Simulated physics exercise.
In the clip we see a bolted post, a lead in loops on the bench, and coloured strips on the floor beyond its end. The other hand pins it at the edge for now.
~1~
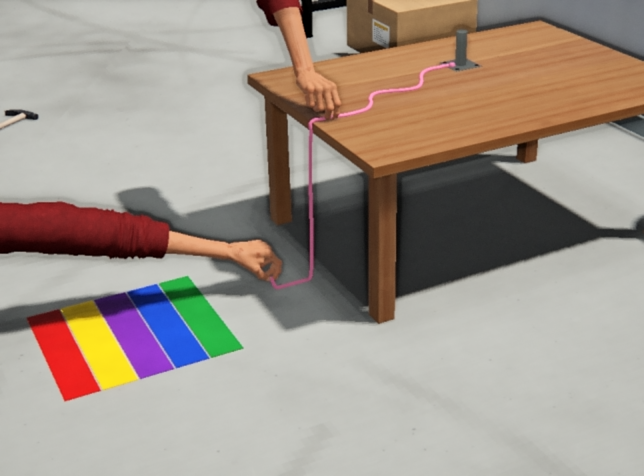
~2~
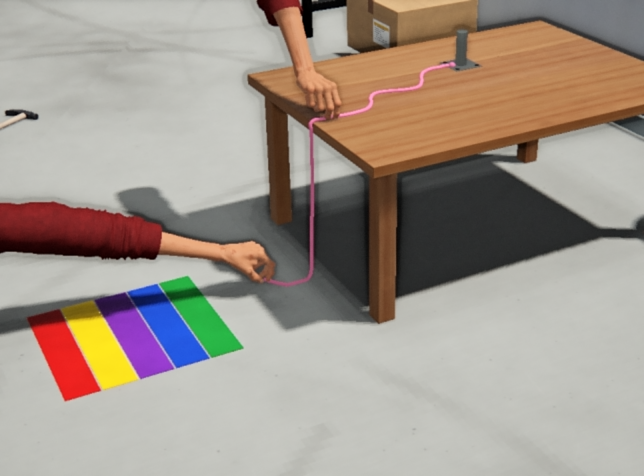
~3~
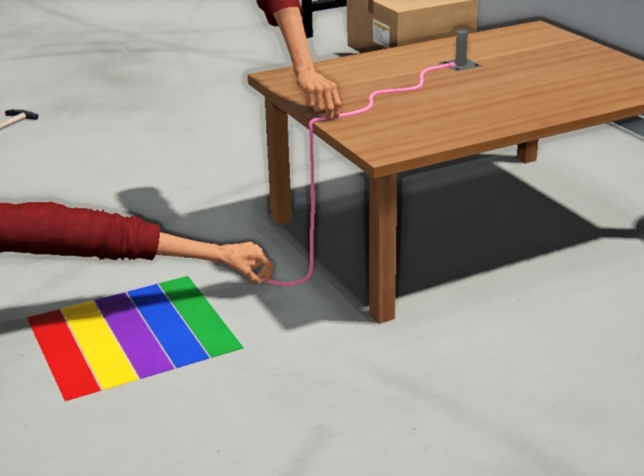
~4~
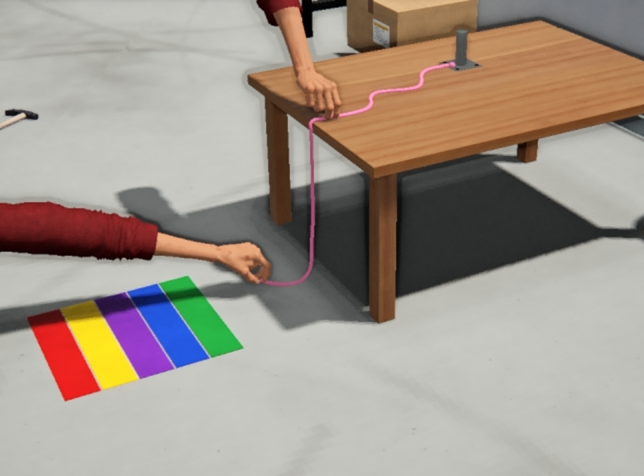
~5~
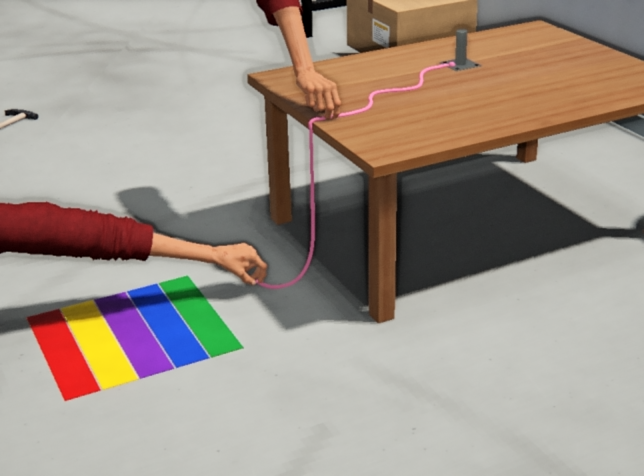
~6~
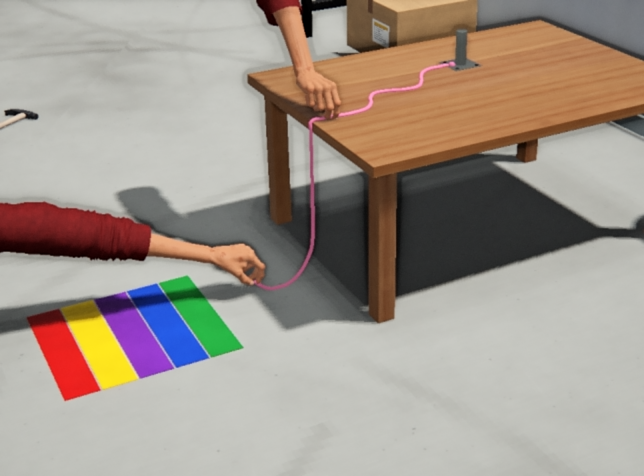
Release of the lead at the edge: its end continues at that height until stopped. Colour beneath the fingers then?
Purple.
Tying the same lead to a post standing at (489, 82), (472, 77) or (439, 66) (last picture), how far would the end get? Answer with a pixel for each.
In order, it comes out close to (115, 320), (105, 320) and (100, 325).
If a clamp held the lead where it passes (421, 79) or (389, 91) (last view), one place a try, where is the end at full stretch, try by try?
About (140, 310) and (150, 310).
A little later, end near (193, 298); over green.
Next, end near (154, 309); over blue.
When it is tight, end near (131, 315); over purple. The end stops over the purple strip.
